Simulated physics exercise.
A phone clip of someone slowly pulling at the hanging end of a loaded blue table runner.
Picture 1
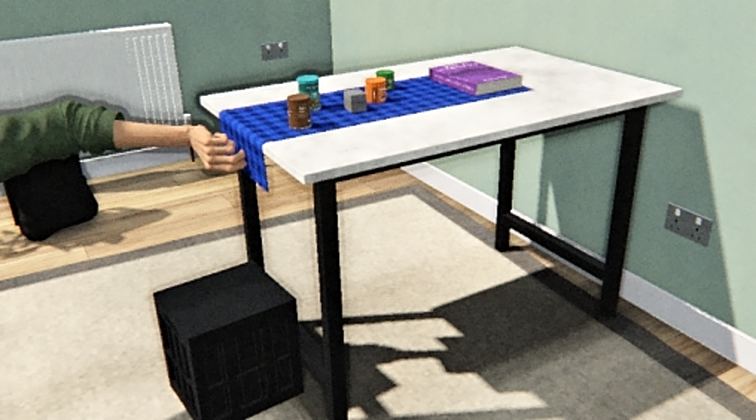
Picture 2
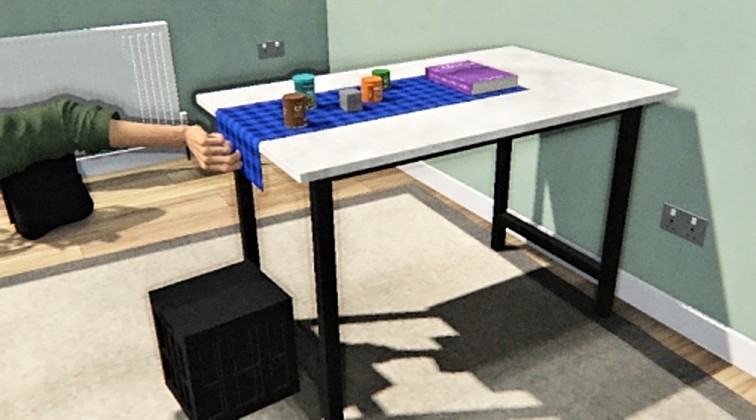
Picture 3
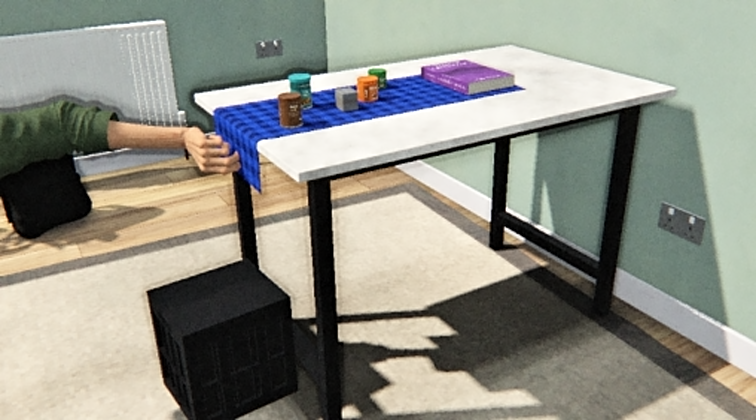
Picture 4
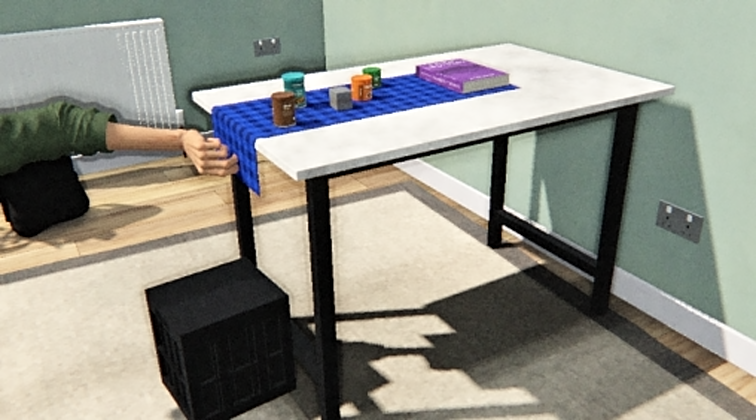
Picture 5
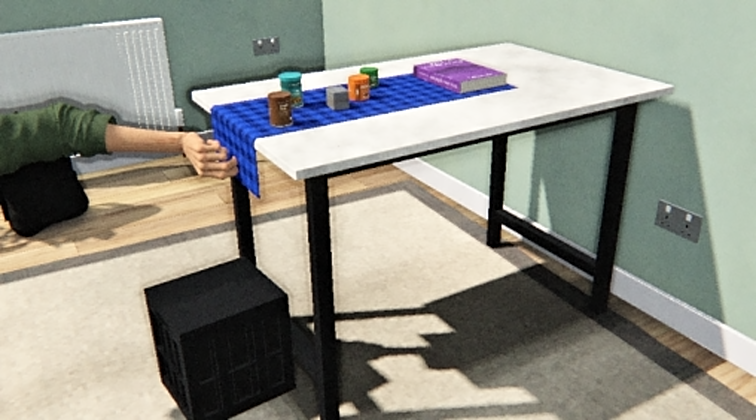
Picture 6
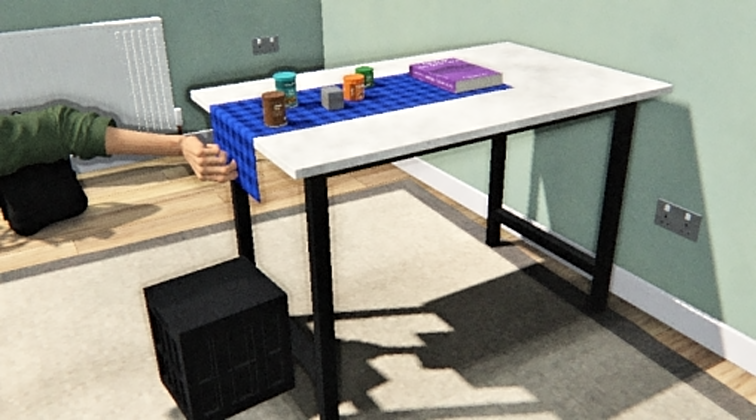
A blue checked runner lies across a white-topped table with black legs, seen from slightly above in a sunlit room with green walls. On it stand brown, turquoise, orange and green pots, a grey cube and a purple book, with a black crate below left. A green-sleeved arm at left slowly pulls the hanging end, and the objects slide slightly left with the cloth as the view shifts a little.
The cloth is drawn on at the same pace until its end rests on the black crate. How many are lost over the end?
The answer is three.
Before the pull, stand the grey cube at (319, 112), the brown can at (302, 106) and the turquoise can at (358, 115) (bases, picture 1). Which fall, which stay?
The grey cube comes down; the brown can drops off; the turquoise can is carried off.
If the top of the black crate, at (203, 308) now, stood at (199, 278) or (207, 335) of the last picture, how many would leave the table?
Over the edge go 2 and 4.
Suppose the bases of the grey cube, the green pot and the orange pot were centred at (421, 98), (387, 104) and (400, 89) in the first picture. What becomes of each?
The grey cube stays on; the green pot holds on; the orange pot remains up.
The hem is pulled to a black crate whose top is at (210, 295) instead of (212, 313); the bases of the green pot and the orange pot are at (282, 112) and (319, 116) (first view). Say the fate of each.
The green pot falls; the orange pot goes over.
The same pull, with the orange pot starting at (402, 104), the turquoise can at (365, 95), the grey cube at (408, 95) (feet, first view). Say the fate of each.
The orange pot remains up; the turquoise can holds on; the grey cube stays on.
Soon after, hem near (241, 240); brown can gone.
After that, hem on the crate; brown can, turquoise can and grey cube gone.
In the end, hem on the crate; brown can, turquoise can and grey cube gone. Over the edge go three.
